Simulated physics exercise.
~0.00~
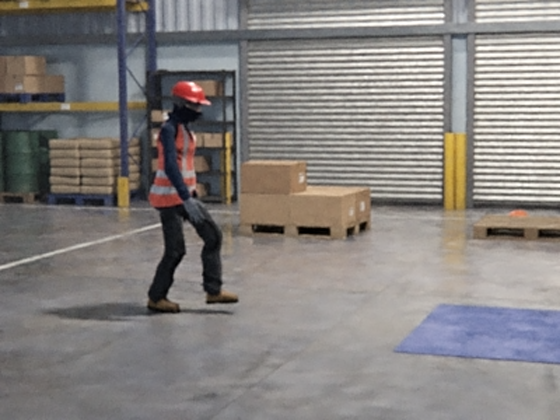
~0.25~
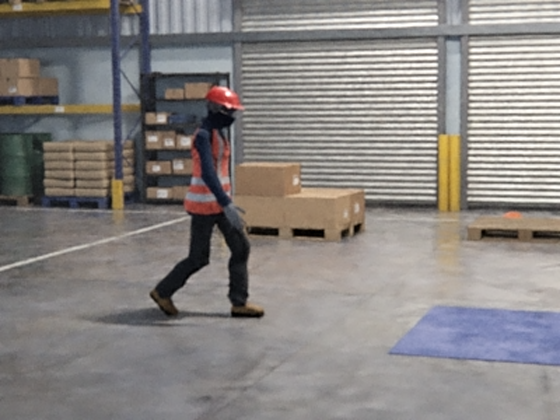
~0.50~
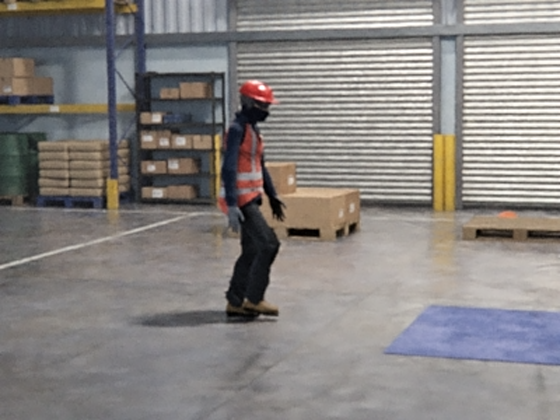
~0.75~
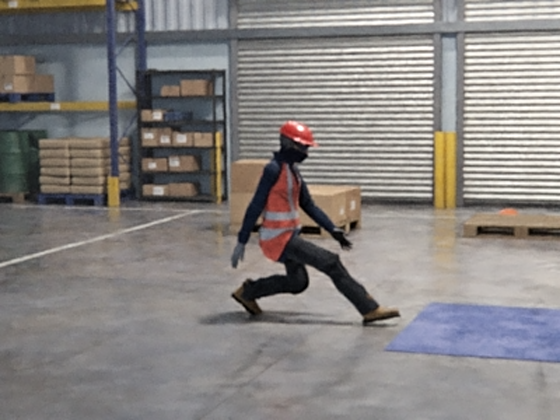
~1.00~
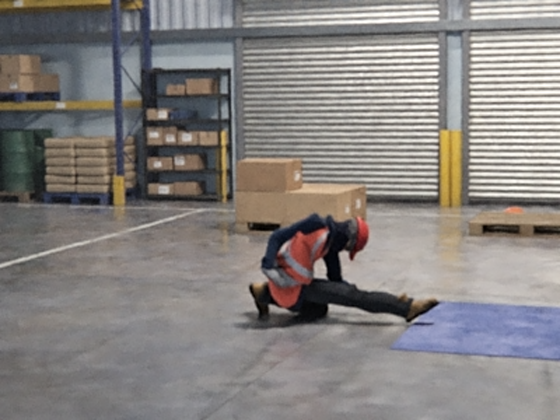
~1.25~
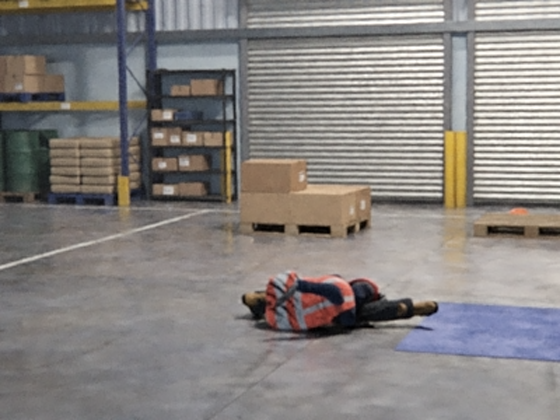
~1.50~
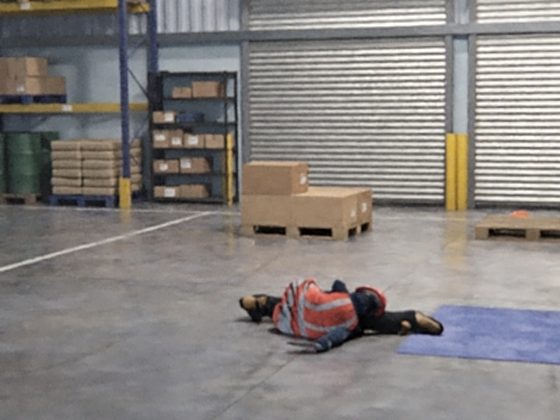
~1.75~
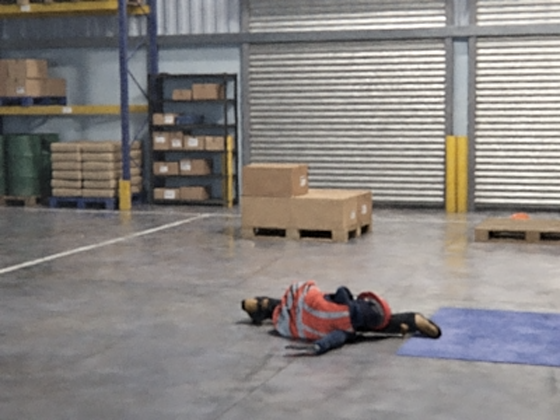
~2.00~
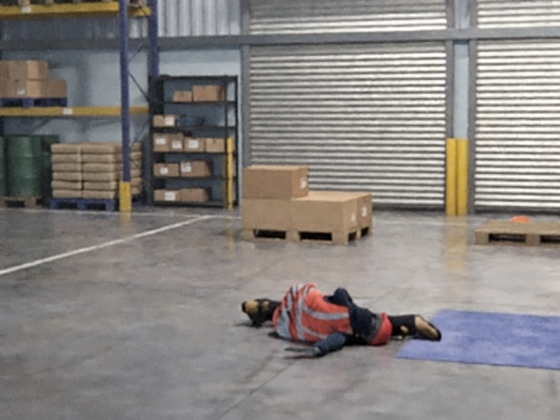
The clip shows a walker in a red helmet and orange vest crossing a warehouse floor rightward towards a blue mat, then lunging into a long split, folding forward and collapsing, ending still on the floor with one foot at the mat's edge.
